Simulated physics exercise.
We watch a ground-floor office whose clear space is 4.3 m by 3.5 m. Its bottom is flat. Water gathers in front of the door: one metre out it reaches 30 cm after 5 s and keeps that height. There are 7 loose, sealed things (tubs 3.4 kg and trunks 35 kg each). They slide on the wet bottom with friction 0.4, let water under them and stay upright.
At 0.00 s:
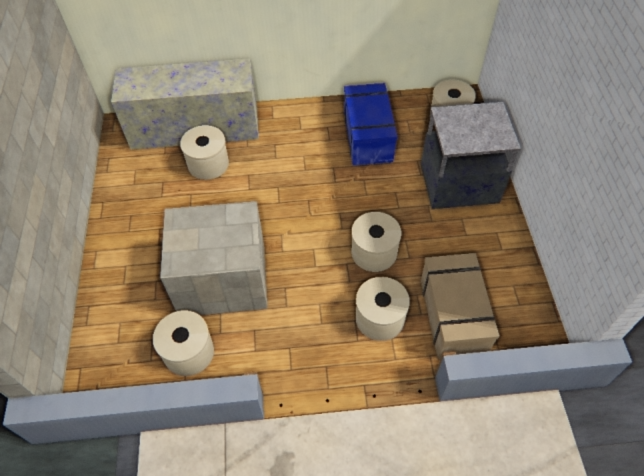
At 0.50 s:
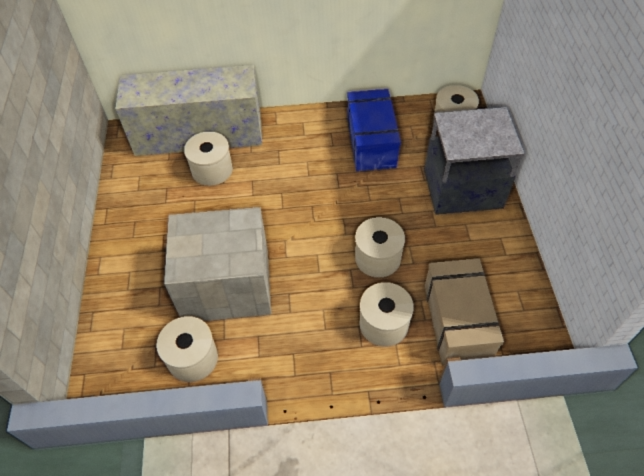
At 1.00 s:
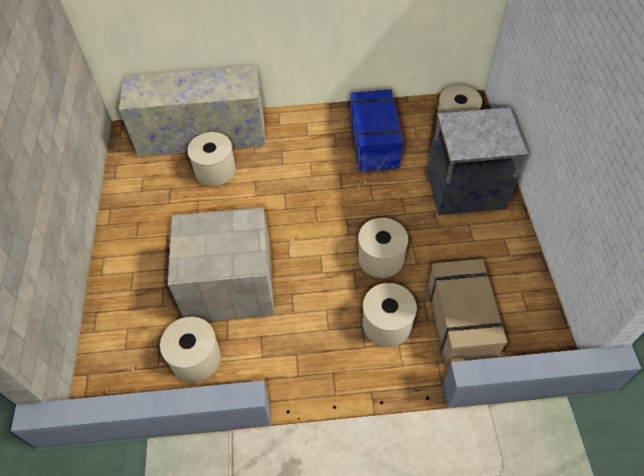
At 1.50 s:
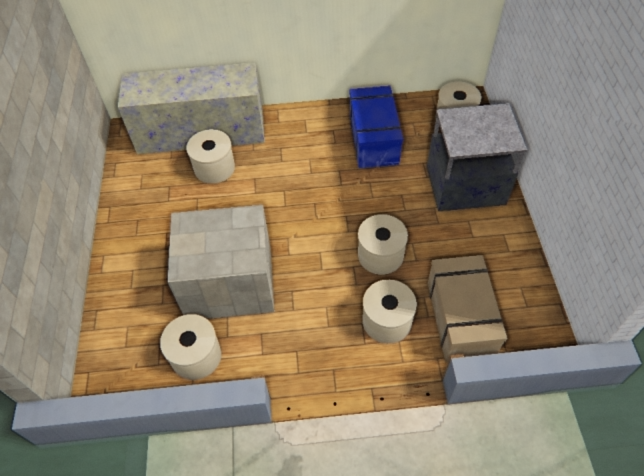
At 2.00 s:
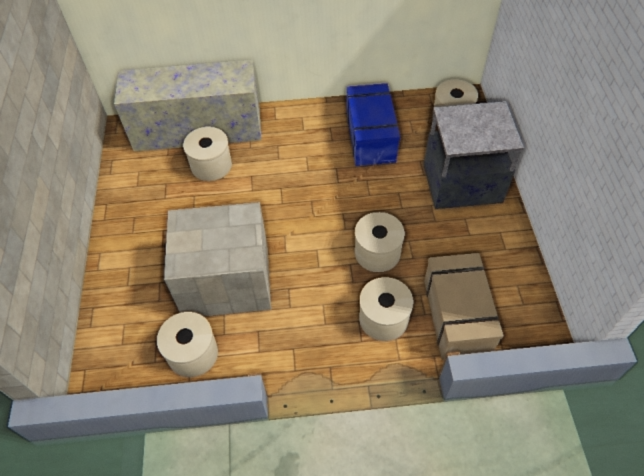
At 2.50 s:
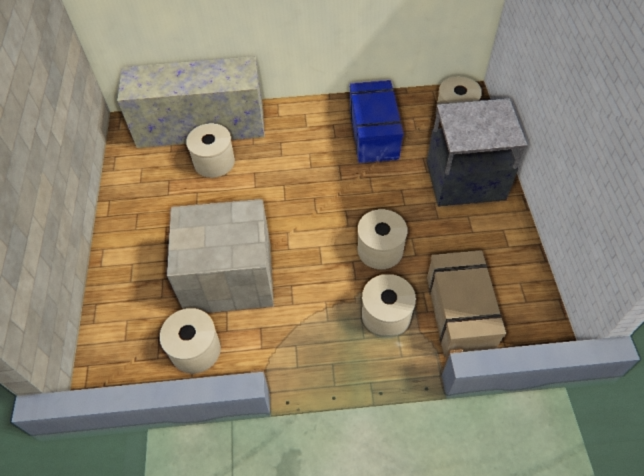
To begin with, a small room with a wooden floor holds pale tubs, a blue trunk, a brown trunk and some large blocks, all dry and still. Then a thin, clear sheet of water appears at the doorway in front and spreads inward over the floorboards, while the objects stay put.
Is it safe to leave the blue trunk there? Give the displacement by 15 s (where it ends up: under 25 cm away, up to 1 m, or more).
The blue trunk moves a short way.
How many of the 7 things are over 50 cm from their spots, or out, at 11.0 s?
6 of them.
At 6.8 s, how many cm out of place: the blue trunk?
About 60 cm.
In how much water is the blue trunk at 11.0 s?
Roughly 25 cm.
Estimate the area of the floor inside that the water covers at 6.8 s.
About 12 m2.
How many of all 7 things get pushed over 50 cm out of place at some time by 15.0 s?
6 of them.
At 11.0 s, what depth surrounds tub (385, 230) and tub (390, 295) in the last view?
Roughly 24 and 25 cm.
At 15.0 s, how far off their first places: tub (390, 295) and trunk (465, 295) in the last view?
In that order: 250 cm, 40 cm.
After 3.5 s the blue trunk is near (376, 108), 0.0 m from its start, aground; 1 afloat.
After 6.8 s the blue trunk is near (430, 84), 0.7 m from its start, afloat; 6 afloat.
After 11.0 s the blue trunk is near (445, 93), 0.7 m from its start, afloat; 7 afloat.
After 15.0 s the blue trunk is near (429, 102), 0.5 m from its start, afloat; 7 afloat.
